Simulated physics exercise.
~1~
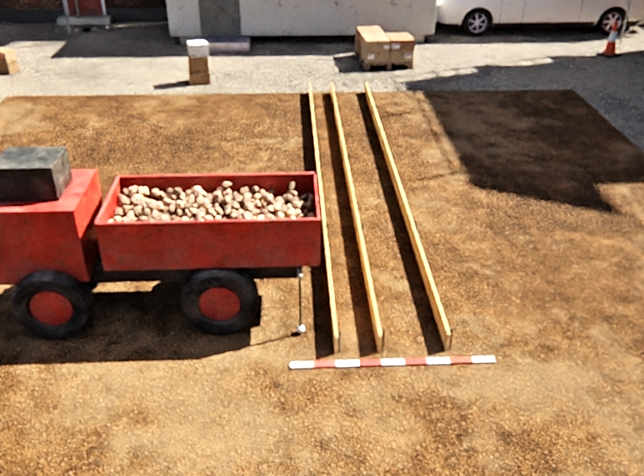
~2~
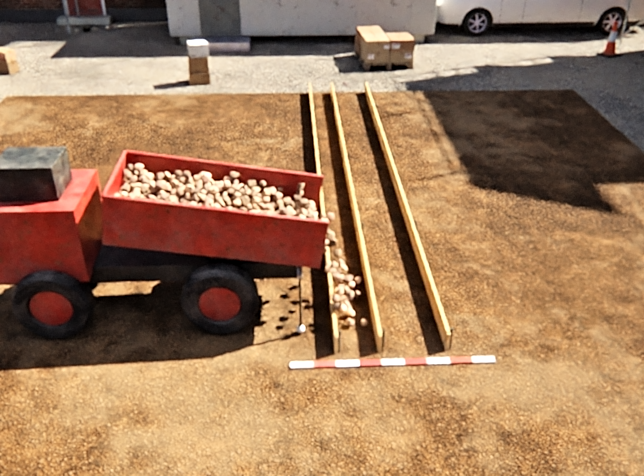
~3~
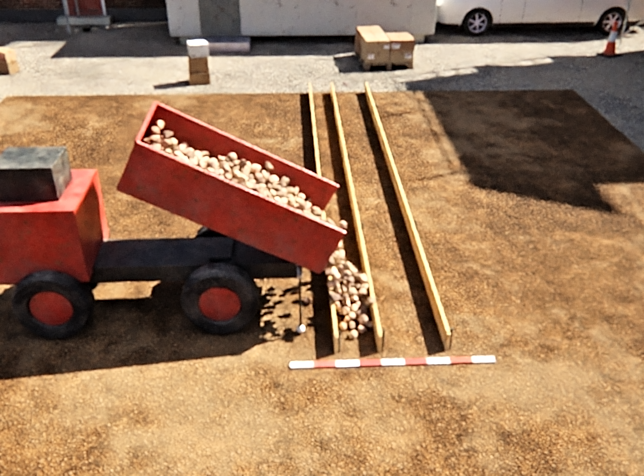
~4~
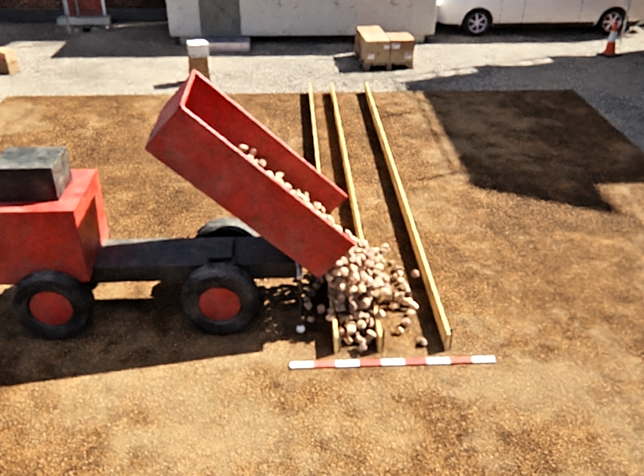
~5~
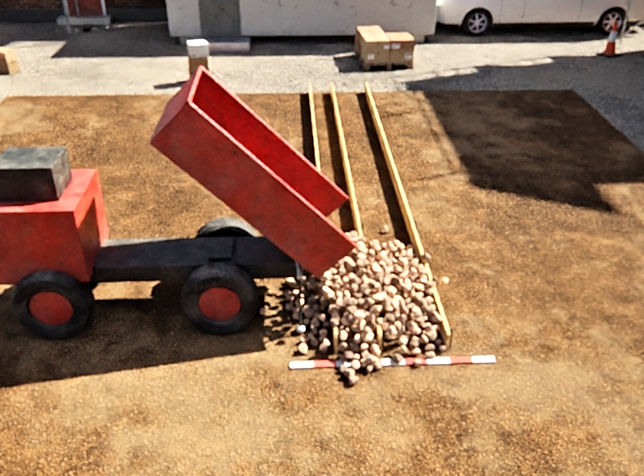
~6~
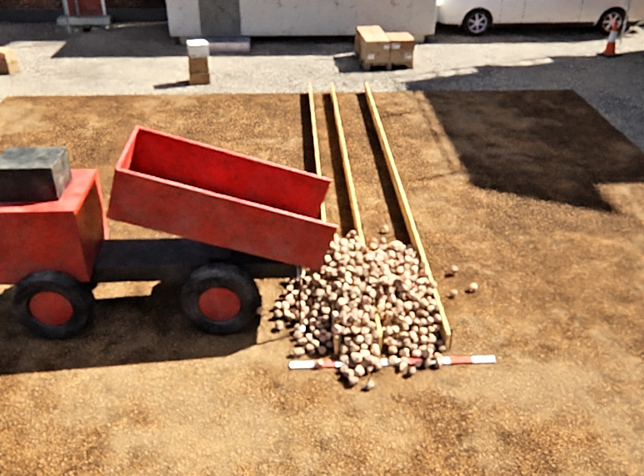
A brown dirt yard edged with pale gravel is seen from above, with boxes, a white vehicle and an orange cone along the back. At left stands a red truck with black wheels, its open bed full of pale brown stones, facing three yellowish planks and a red-and-white striped rod on the ground. The bed tips up steeply and stones slide off its right end, first in a trickle, then in a heap that buries the near ends of the planks. The emptied bed lowers partway and stays slightly tilted, leaving the stones piled across the planks and rod.
